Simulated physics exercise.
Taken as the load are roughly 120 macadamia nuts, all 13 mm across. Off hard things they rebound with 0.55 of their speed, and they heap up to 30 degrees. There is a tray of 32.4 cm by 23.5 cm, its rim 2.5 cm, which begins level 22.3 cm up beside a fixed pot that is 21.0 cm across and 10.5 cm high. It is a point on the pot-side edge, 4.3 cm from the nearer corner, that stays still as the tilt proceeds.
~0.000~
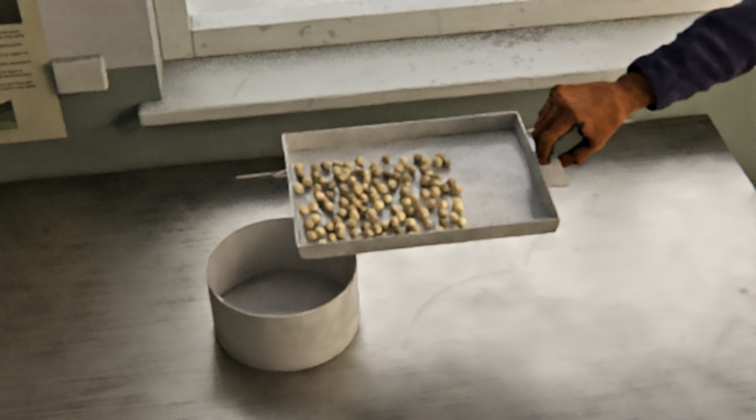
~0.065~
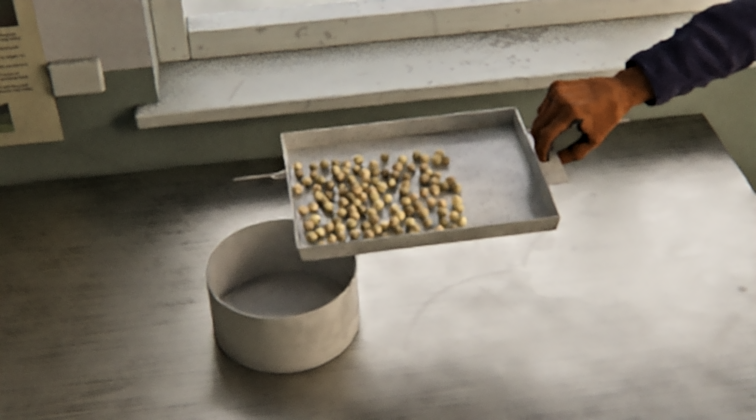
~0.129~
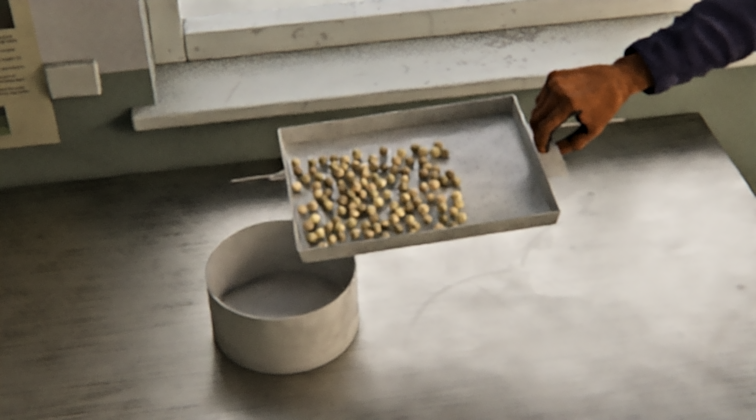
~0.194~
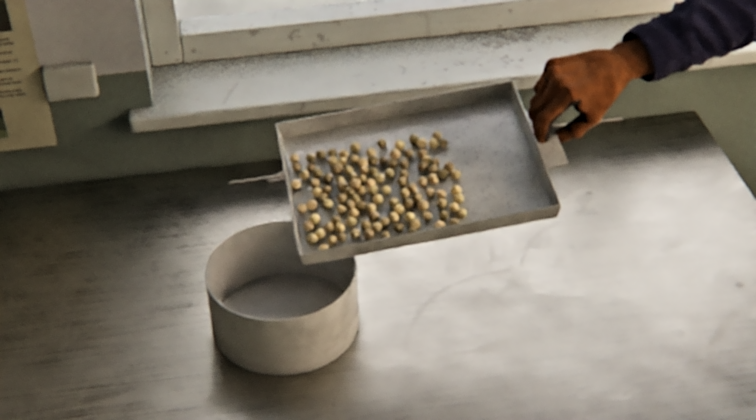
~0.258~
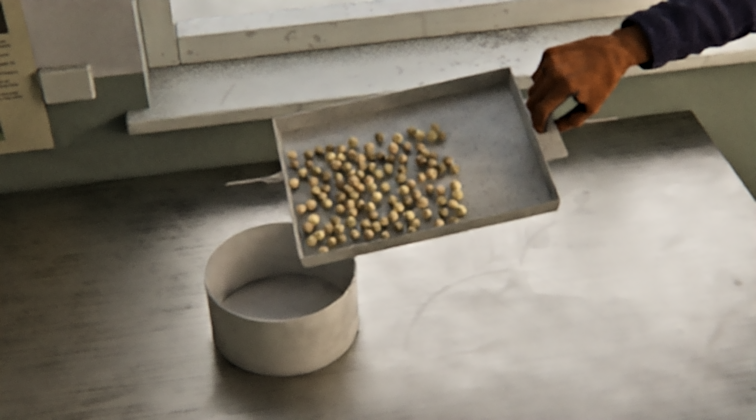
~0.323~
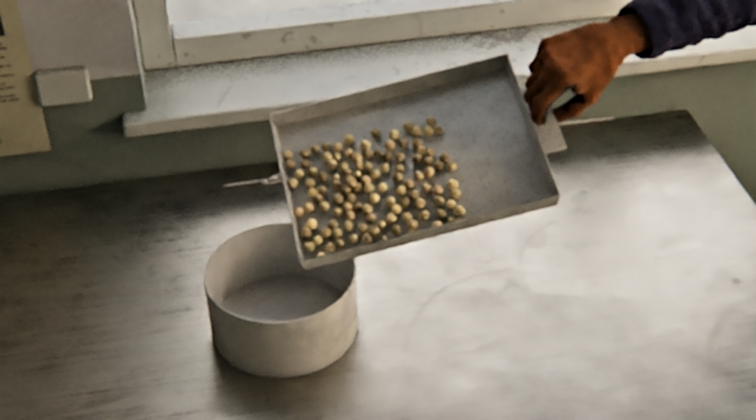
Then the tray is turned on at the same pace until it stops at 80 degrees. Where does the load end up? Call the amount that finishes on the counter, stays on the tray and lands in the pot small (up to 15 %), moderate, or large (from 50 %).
At the end, counter: Small, tray: Large, pot: Small.
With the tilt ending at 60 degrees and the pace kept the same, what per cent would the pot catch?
Result: Close to 0 %.
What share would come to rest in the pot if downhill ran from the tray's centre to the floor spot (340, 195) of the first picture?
0 %.
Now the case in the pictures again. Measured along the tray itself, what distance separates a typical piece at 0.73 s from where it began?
5 cm.
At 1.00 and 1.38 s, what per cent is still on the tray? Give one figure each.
In turn: 100, 100.
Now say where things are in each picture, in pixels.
In the first frame, tray tilt 0 degrees, front corners at (301, 244) and (557, 217); middle of the pieces at (374, 198); pot at (282, 264).
In the second frame, tray tilt 1 degrees, front corners at (301, 245) and (557, 214); middle of the pieces at (374, 198).
In the third frame, tray tilt 5 degrees, front corners at (301, 248) and (557, 209), lowest corner left front; middle of the pieces at (373, 194).
In the fourth frame, tray tilt 10 degrees, front corners at (302, 252) and (557, 203), lowest corner left front; middle of the pieces at (373, 190).
In the fifth frame, tray tilt 14 degrees, front corners at (302, 255) and (557, 198), lowest corner left front; middle of the pieces at (371, 188).
In the sixth frame, tray tilt 19 degrees, front corners at (303, 259) and (556, 193), lowest corner left front; middle of the pieces at (369, 188); pot at (280, 270). The tray's pace is about 70 degrees a second.
After 0.73 s, tilt 48 degrees; the tray holds 100 %, the pot 0 %.
After 1.00 s, tilt 68 degrees; the tray holds 100 %, the pot 0 %.
After 1.38 s, tilt 80 degrees; the tray holds 100 %, the pot 0 %.
At rest (1.7 s), counter 0 %, tray 100 %, pot 0 %.
